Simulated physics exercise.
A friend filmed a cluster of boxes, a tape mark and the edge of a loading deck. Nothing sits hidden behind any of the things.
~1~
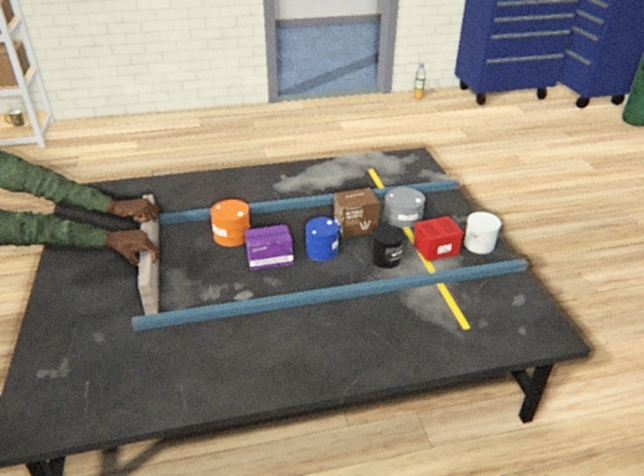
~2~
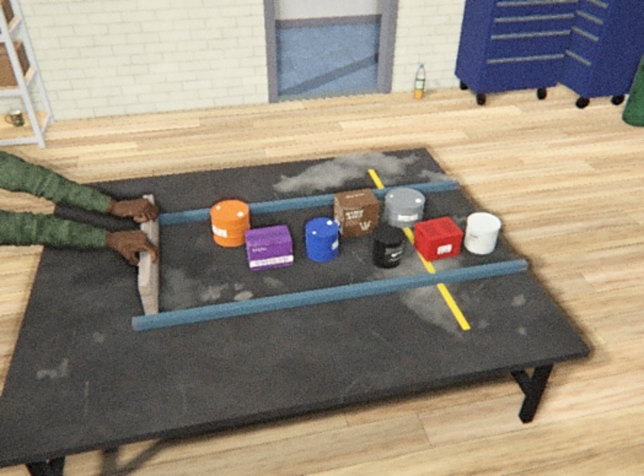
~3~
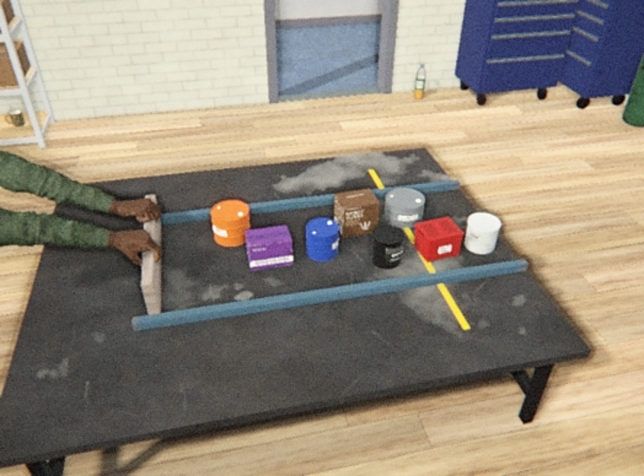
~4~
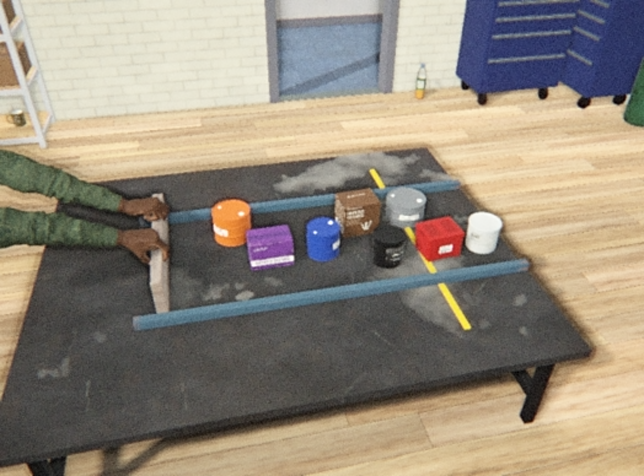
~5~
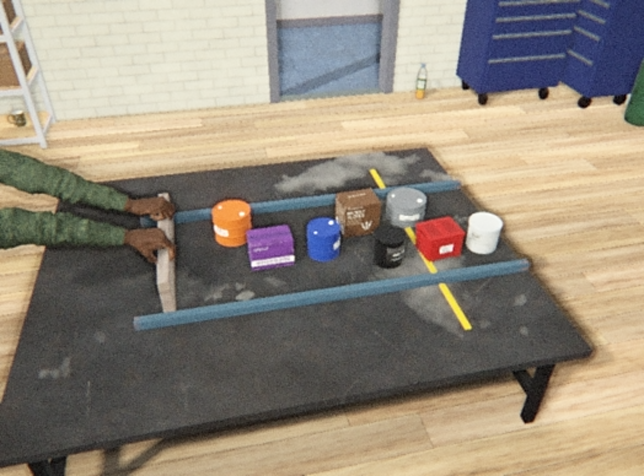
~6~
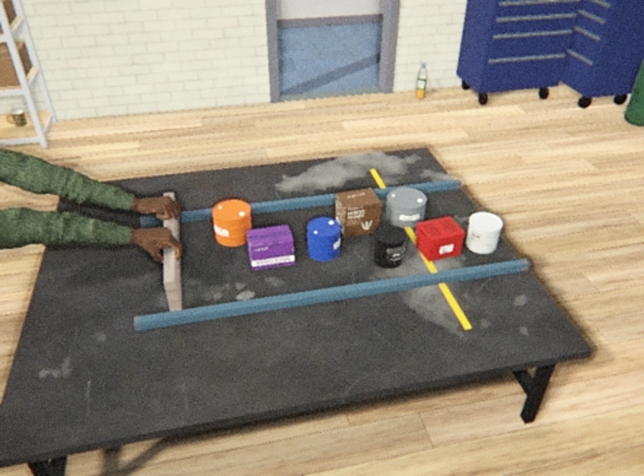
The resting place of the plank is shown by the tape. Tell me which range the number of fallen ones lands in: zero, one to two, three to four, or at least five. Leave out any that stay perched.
The tally of falls will come to a mere one or two.
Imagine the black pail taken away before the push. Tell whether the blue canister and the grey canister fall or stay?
The blue canister is still up and the grey canister goes down.
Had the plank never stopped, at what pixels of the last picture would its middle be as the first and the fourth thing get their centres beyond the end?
I'd put it close to (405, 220) and later close to (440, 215).
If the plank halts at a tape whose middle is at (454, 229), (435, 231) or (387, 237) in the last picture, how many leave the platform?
Down on the ground: 5, 2 and 0.
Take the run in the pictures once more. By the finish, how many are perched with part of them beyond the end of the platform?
That'd be 1.
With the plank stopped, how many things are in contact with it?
That makes 3.
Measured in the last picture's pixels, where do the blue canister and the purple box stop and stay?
Blue canister: About (466, 219); purple box: About (434, 226).
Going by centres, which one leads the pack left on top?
White pail.
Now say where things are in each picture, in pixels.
The first picture shows white pail (482, 233); red tote (437, 240); grey canister (404, 207); plank (150, 252); tape (410, 234).
The second picture shows red tote (437, 240); blue canister (322, 240).
The third picture shows grey canister (404, 208); orange canister (231, 223).
The fourth picture shows white pail (483, 233); black pail (388, 247).
The fifth picture shows red tote (439, 240); purple box (271, 248).
The sixth picture shows white pail (483, 233); red tote (439, 240); grey canister (406, 207); plank (172, 249); tape (412, 234).
Soon after, none off yet; white pail at rest near (483, 233); red tote at rest near (439, 240); grey canister at rest near (406, 207).
Then, none off yet; white pail at rest near (483, 233); red tote moved a little near (443, 242); grey canister moved about its own width near (449, 204).
By the end, the number that fall off is one or two; fallen, grey canister.
